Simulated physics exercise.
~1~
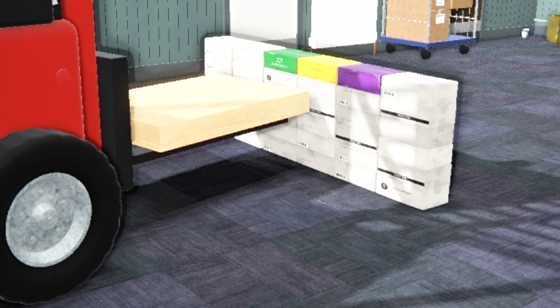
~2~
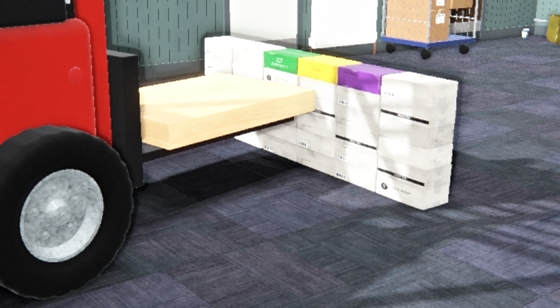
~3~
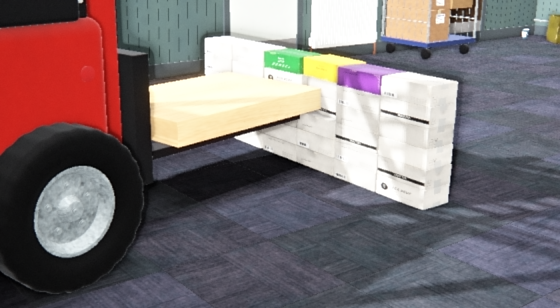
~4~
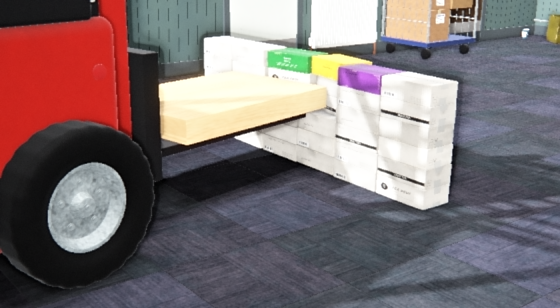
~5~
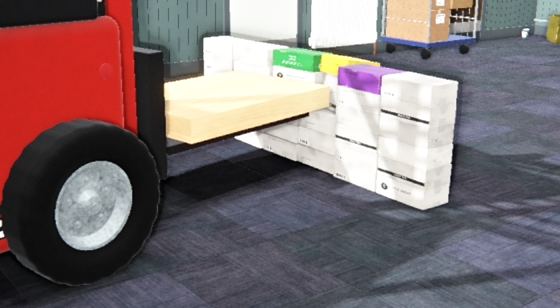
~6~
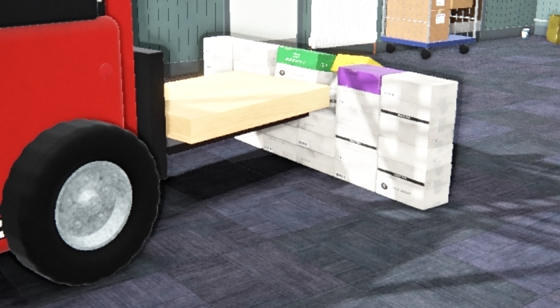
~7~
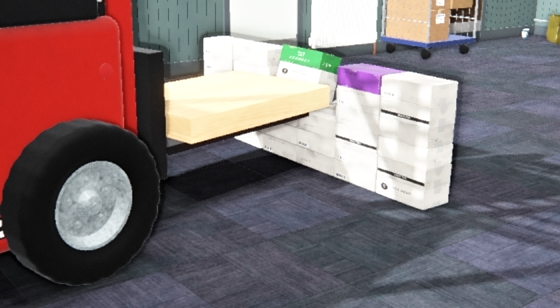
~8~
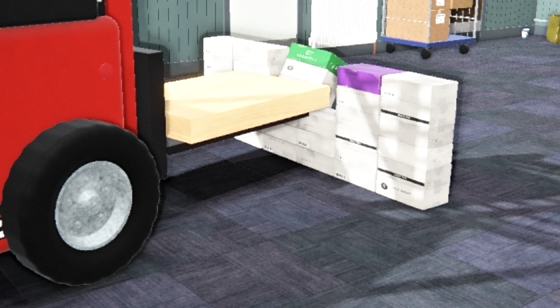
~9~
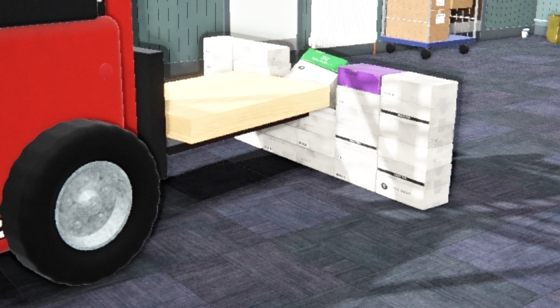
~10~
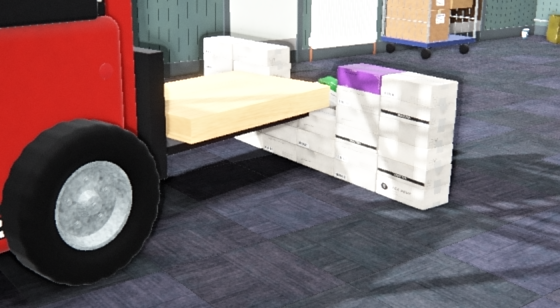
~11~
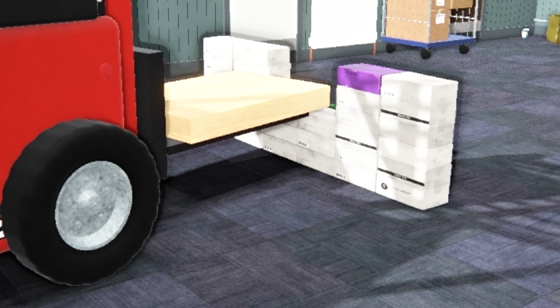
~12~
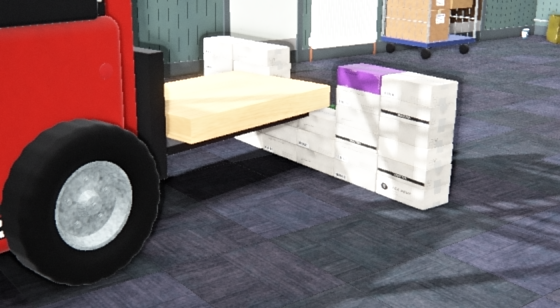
A red forklift carrying a pale slab edged right into a low wall of white boxes and stopped, and the yellow box, then the green one, tipped off the far side out of sight, leaving a gap beside the purple box, which stayed put.
